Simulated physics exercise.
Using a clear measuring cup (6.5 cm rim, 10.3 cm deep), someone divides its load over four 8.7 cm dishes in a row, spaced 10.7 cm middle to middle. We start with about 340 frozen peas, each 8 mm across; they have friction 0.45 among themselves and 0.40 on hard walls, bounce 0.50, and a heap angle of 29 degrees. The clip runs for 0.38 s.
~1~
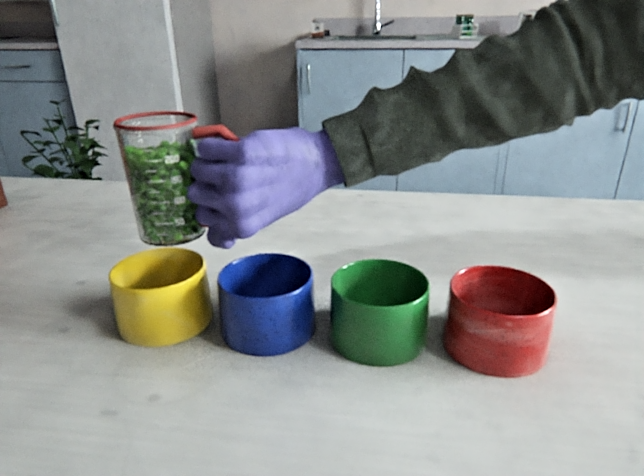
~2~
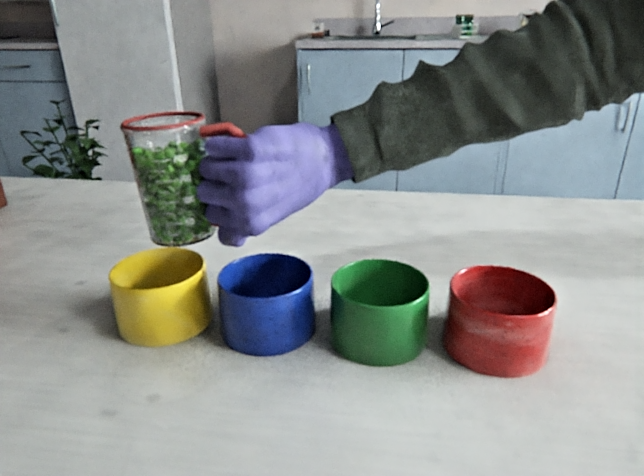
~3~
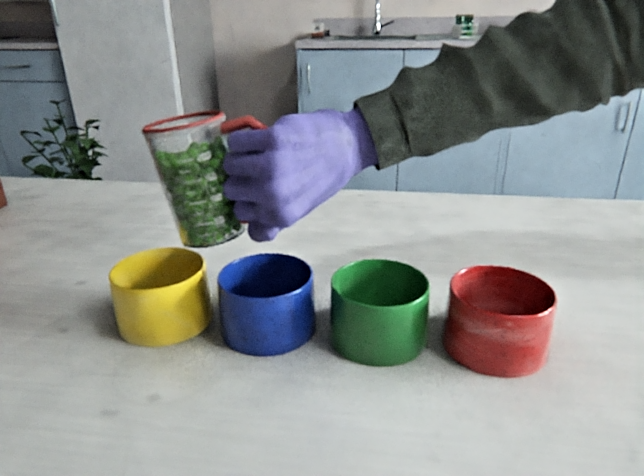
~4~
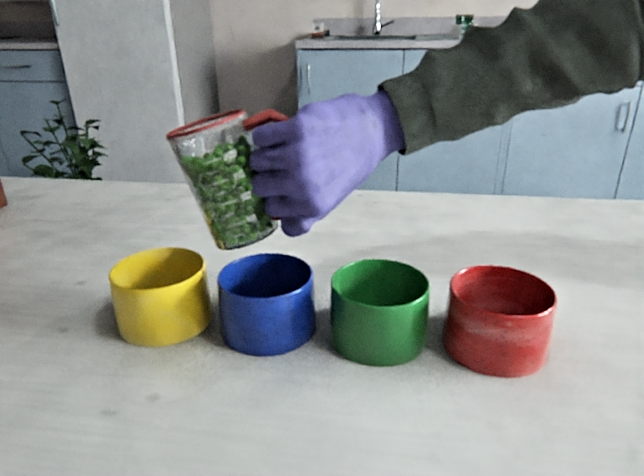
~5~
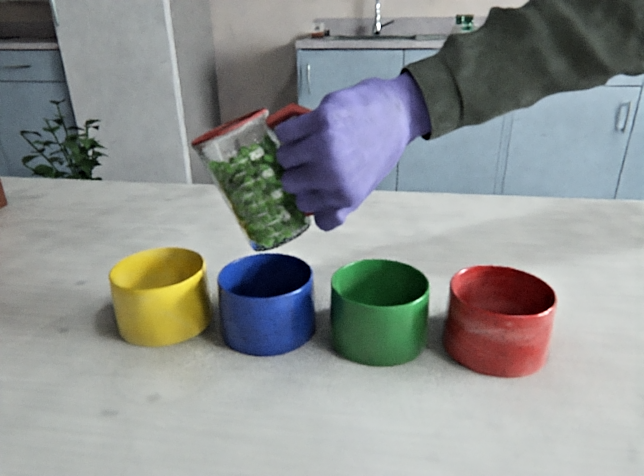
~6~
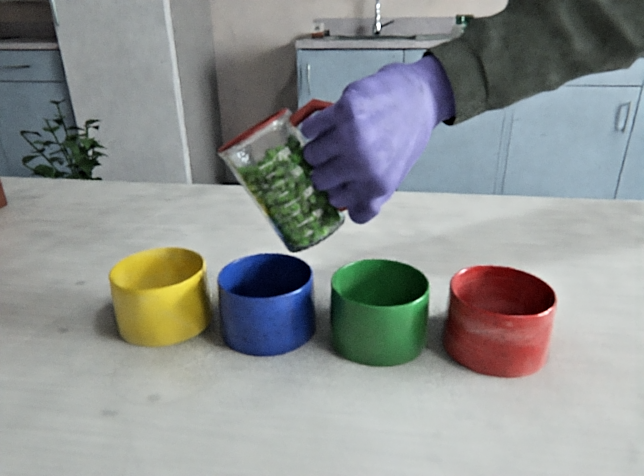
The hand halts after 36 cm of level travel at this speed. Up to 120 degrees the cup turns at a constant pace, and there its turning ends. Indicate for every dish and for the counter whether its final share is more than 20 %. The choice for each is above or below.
One by one: Red: It will get a share bigger than a fifth; blue: It will get a share not bigger than a fifth; green: It will get a share not bigger than a fifth; yellow: It will get a share not bigger than a fifth; counter: It will get a share not bigger than a fifth.
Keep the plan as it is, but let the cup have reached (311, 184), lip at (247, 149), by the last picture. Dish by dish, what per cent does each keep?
You'd end up with red at 100, blue at 0, green at 0 and yellow at 0.
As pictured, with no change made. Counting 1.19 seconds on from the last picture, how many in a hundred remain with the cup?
Close to 25 per cent of the load, I'd guess.
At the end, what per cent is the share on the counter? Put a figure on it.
0 per cent.
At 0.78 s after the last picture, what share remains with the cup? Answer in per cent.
About 95 per cent.
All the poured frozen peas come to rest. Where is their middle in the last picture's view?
Look around (491, 319) in the last picture.
Then, 0.47 s after the last picture, tilt 73 degrees; cup holds 100 %.
Then, 0.78 s after the last picture, tilt 101 degrees; cup holds 95 %.
Then, 1.19 s after the last picture, tilt 120 degrees; cup holds 25 %, red 75 %.
In the end, red 100 %, blue 0 %, green 0 %, yellow 0 %, counter 0 %.
